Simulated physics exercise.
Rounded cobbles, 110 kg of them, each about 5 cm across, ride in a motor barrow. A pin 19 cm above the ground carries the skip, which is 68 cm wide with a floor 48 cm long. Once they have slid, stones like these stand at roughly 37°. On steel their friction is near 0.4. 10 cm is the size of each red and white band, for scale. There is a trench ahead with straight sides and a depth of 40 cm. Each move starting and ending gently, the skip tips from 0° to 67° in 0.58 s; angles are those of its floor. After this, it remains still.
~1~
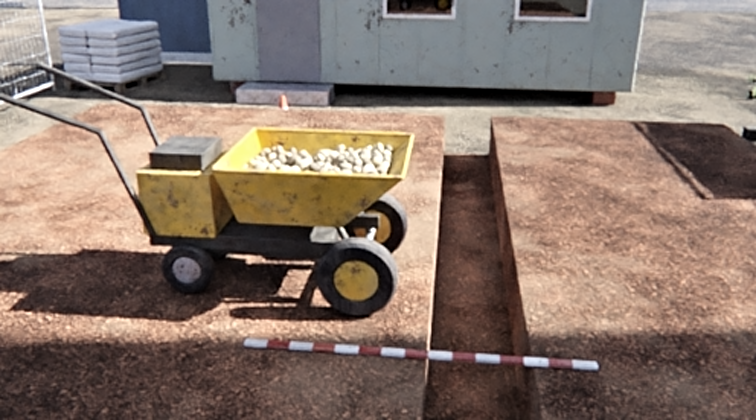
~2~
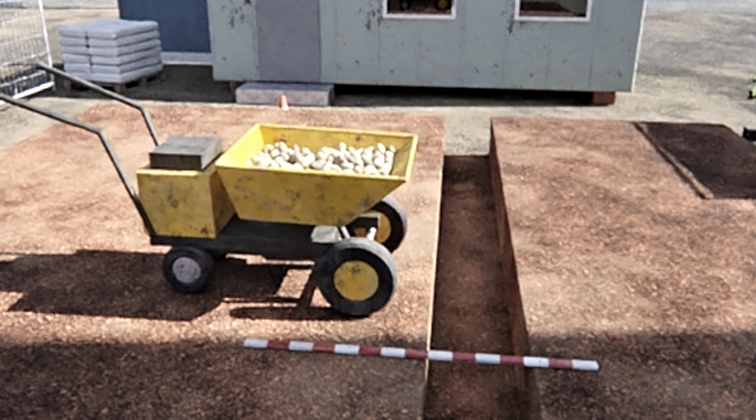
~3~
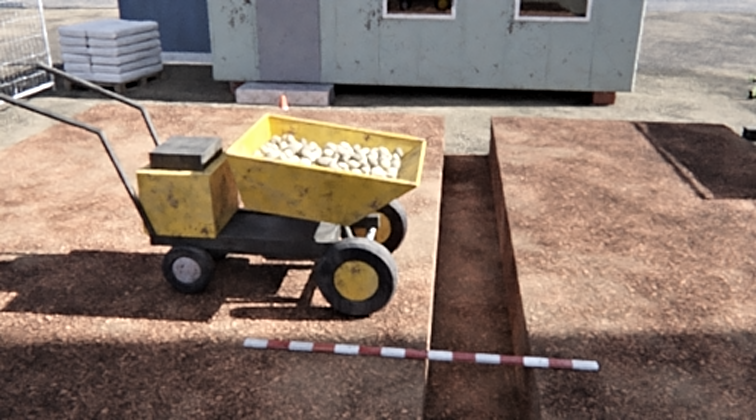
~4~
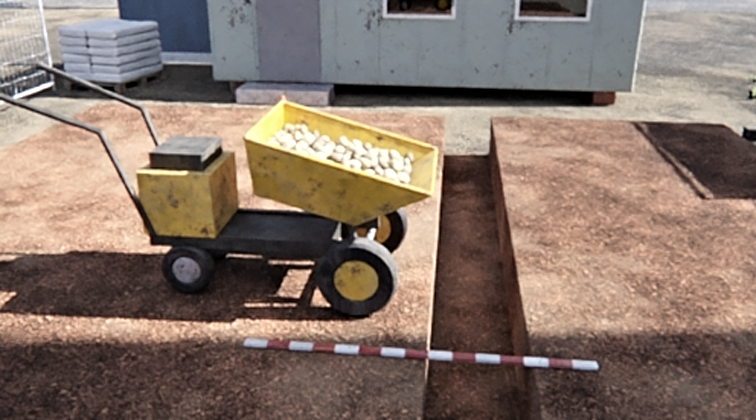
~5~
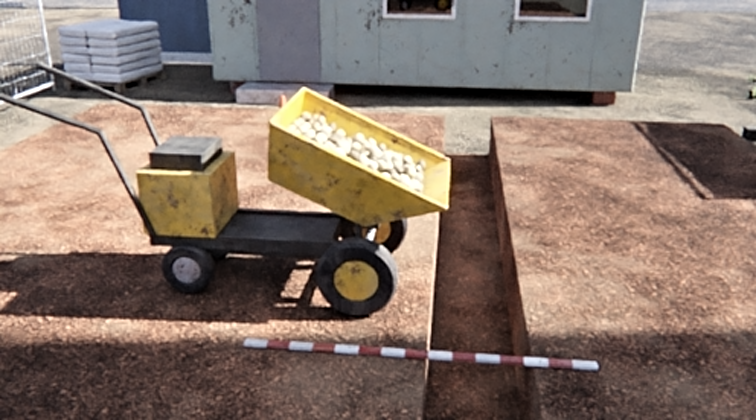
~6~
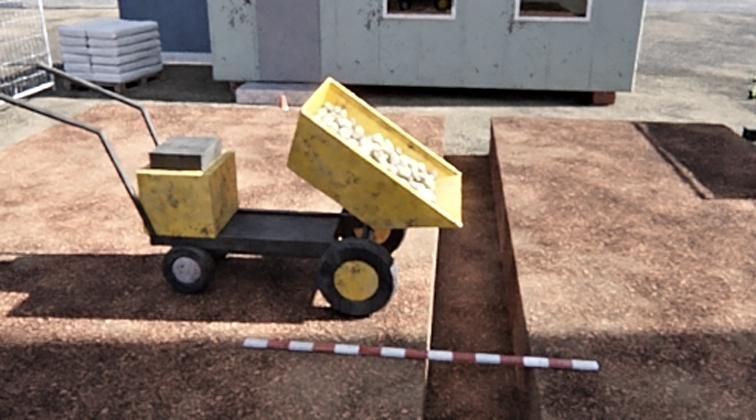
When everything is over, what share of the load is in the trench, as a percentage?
Close to 46 in a hundred.
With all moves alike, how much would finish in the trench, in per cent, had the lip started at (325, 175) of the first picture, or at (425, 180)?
From the first place around 100 per cent, from the other around 25.
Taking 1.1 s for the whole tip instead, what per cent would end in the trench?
It would be near 65 per cent.
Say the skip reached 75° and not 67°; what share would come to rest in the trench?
Trench share: Approx. 60%.
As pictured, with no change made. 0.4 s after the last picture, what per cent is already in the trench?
By that point it's something like 20 in a hundred.
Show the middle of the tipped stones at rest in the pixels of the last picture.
I'd point to around (537, 289).
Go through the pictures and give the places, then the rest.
Lip at (403, 178), floor tilted 0°, highest stones at (365, 158), in the first frame.
The skip is at 2°, its lip at (407, 180); the top of the load is at (327, 159), in the second frame.
Lip at (417, 185), floor tilted 7°, highest stones at (287, 151), in the third frame.
The skip is at 15°, its lip at (432, 195); the top of the load is at (289, 138), in the fourth frame.
The skip is at 25°, its lip at (447, 209); the top of the load is at (304, 125), in the fifth frame.
Lip at (460, 226), floor tilted 35°, highest stones at (324, 116), in the sixth frame.
Then, 0.1 s after the last picture the floor is at 56°, 100 % in the skip; the foremost stones are at (458, 232).
Then, 0.4 s after the last picture the floor is at 67°, 77 % in the skip, 21 % in the trench, 3 % past the trench; the foremost stones are at (533, 283).
Then, 0.7 s after the last picture the floor is at 67°, 9 % in the skip, 38 % in the trench, 53 % past the trench; the foremost stones are at (685, 305).
Then, 2.7 s after the last picture the floor is at 67°, 0 % in the skip, 46 % in the trench, 54 % past the trench; the foremost stones are past the picture's edge.
